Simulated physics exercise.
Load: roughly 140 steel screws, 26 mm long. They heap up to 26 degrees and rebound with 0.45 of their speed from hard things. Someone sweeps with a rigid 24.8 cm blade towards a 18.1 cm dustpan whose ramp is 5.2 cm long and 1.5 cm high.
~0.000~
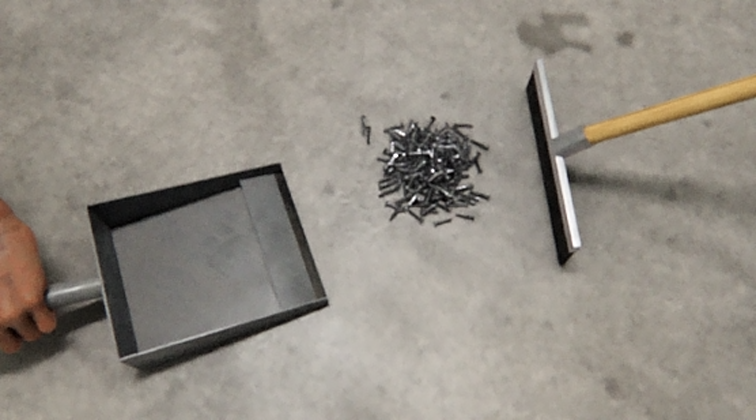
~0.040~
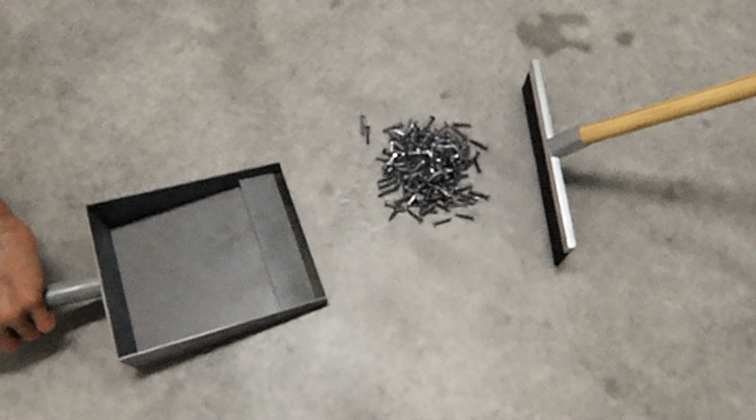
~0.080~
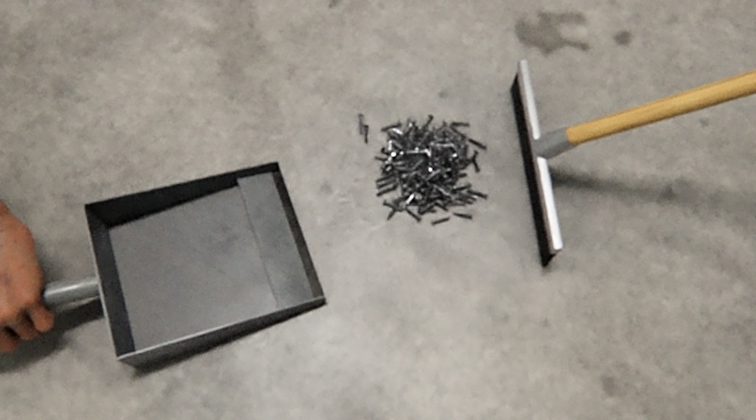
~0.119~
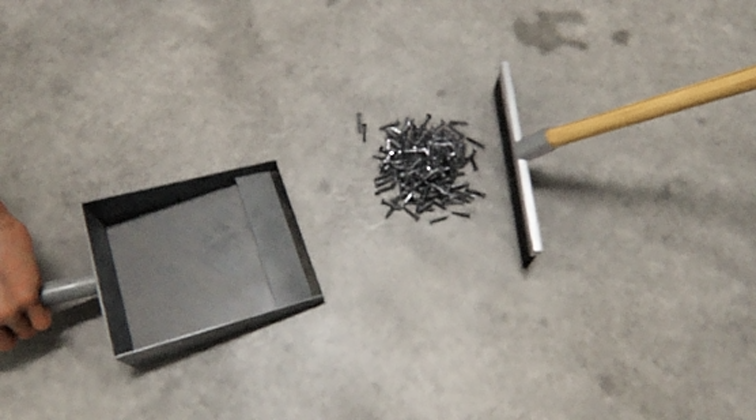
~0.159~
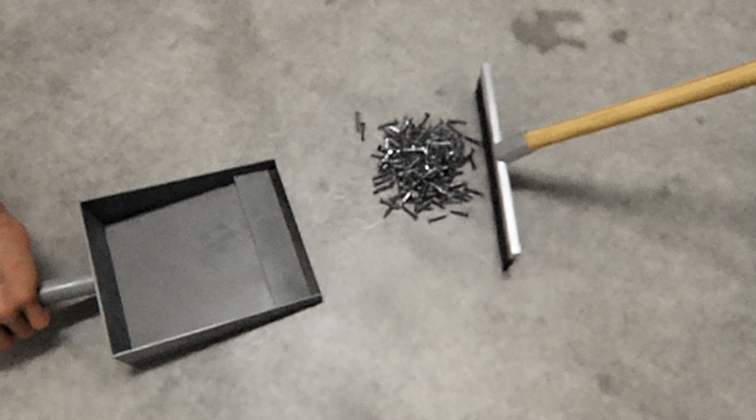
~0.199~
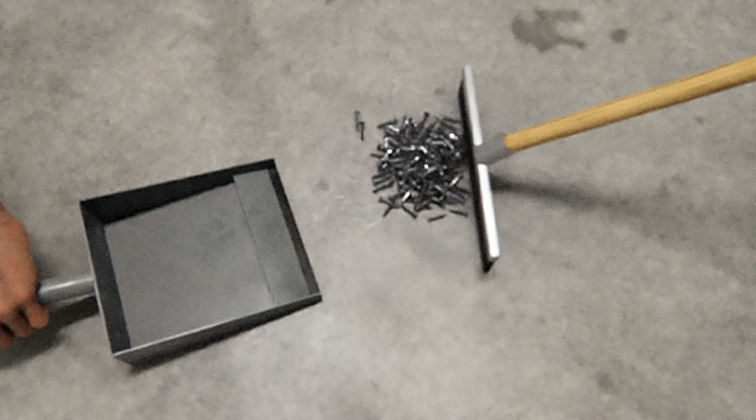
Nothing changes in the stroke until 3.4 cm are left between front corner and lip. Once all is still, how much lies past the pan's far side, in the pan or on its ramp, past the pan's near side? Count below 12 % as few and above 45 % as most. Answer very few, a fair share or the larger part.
Far side a fair share, pan very few, near side very few.
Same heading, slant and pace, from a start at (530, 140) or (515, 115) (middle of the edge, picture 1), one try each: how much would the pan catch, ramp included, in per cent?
About 5 and 5 per cent.
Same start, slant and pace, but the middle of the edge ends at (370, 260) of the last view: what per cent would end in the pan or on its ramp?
About 0 per cent.
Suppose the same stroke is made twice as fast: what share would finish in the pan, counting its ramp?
In that case some 20 per cent.
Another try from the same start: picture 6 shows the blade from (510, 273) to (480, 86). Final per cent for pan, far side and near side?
Pan 0, far 15, near 0.
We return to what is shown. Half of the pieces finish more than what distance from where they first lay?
Roughly 14 cm.
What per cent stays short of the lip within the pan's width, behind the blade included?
Some 65 per cent.
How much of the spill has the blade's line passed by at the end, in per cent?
Some 0 per cent.
After 0.35 s, middle of the blade 14 cm from the lip; 0 % over the lip, far side 15 %, near side 0 %.
After 0.45 s, middle of the blade 9 cm from the lip; 0 % over the lip, far side 25 %, near side 0 %.
After 0.68 s, middle of the blade 7 cm from the lip; 0 % over the lip, far side 35 %, near side 0 %.
In the end, at 1.6 s, far side 35 %, pan 0 %, near side 0 %, in front of the lip or behind the blade 65 %.
